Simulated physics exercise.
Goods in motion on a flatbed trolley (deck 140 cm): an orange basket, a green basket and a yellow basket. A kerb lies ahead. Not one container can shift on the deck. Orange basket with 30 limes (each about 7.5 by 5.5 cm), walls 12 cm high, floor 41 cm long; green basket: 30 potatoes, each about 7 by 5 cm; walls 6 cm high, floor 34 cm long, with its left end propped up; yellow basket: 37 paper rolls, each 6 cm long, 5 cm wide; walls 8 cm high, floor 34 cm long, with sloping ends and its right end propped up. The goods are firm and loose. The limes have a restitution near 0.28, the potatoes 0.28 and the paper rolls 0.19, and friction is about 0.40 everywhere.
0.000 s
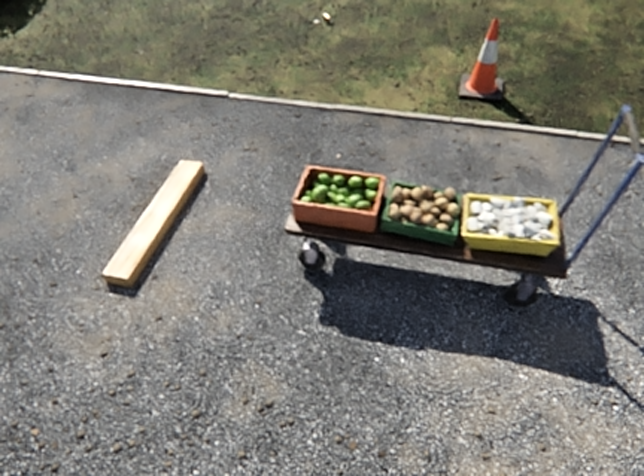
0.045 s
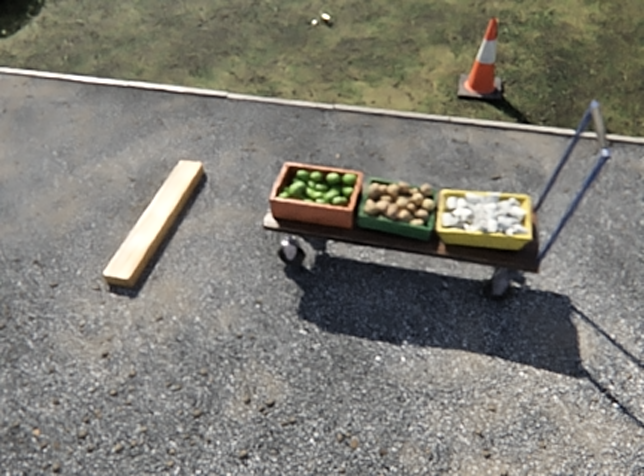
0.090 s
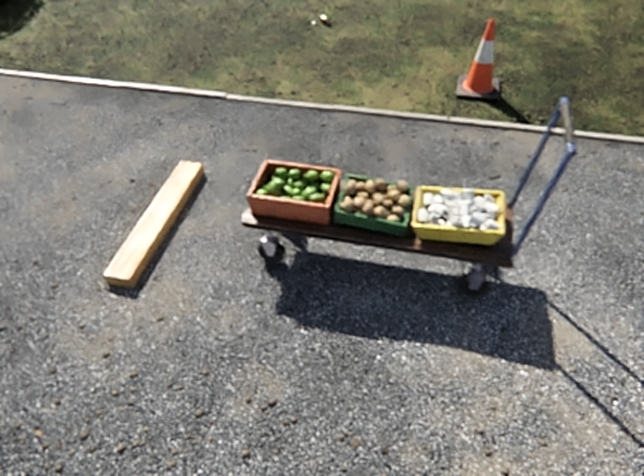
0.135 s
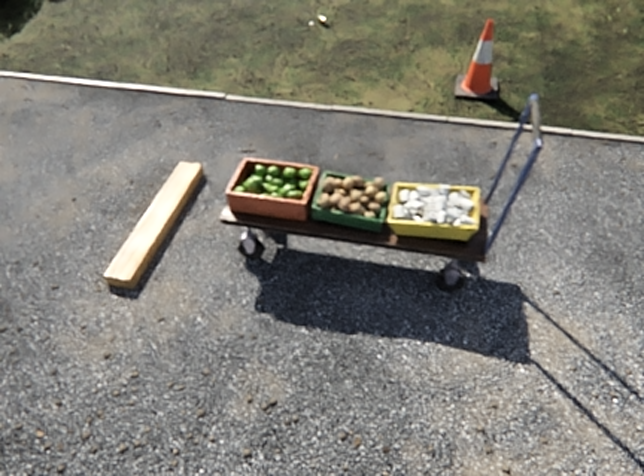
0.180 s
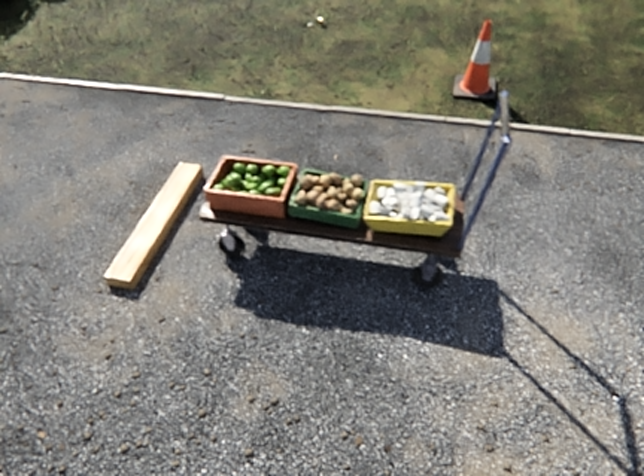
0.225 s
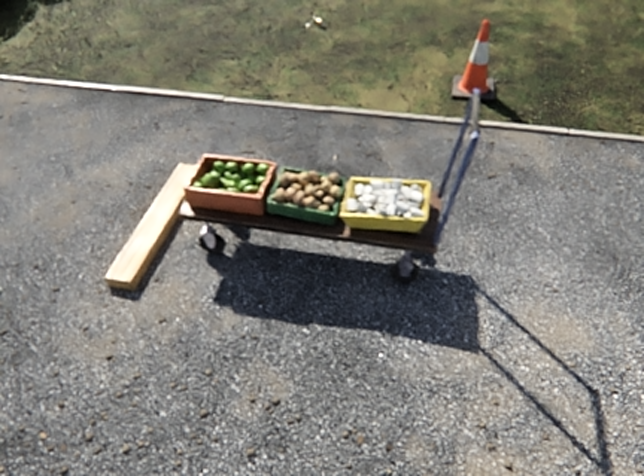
The footage shows a flatbed trolley carrying orange, green and yellow baskets of limes, potatoes and small white items as it rolls steadily left across tarmac, narrowing the gap to a pale beam while a traffic cone stands behind.
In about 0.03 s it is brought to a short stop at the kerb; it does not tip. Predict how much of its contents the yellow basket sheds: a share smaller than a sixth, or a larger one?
A sixth is crossed.
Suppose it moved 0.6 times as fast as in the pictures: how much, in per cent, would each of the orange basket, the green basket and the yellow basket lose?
Then orange basket 0, green basket 0, yellow basket 10 per cent.
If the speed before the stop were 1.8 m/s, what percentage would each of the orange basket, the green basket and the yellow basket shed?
Then the orange basket sheds 0 per cent of its load, the green basket 0 per cent, and the yellow basket 20 per cent.
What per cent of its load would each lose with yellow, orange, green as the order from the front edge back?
In that arrangement the orange basket sheds 10 per cent of its load, the green basket 20 per cent, and the yellow basket 40 per cent.
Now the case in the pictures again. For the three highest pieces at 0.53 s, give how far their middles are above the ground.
On average they sit about 64 cm high.
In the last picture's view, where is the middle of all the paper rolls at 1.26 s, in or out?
Centre approx. (307, 198).
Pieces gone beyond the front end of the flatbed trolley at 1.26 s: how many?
I'd put it at some 2 pieces.
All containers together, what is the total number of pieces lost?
About 25.
After 0.31 s, impact.
After 0.41 s, orange basket 30 in, 0 out, green basket 28 in, 2 out and yellow basket 36 in, 1 out.
After 0.53 s, orange basket 29 in, 1 out, green basket 23 in, 7 out and yellow basket 28 in, 9 out.
After 0.76 s, orange basket 28 in, 2 out, green basket 21 in, 9 out and yellow basket 22 in, 15 out.
When it is over (at 1.26 s), orange basket 28 in, 2 out, green basket 21 in, 9 out and yellow basket 22 in, 15 out. Asked share, 15 of 37, 41 per cent.
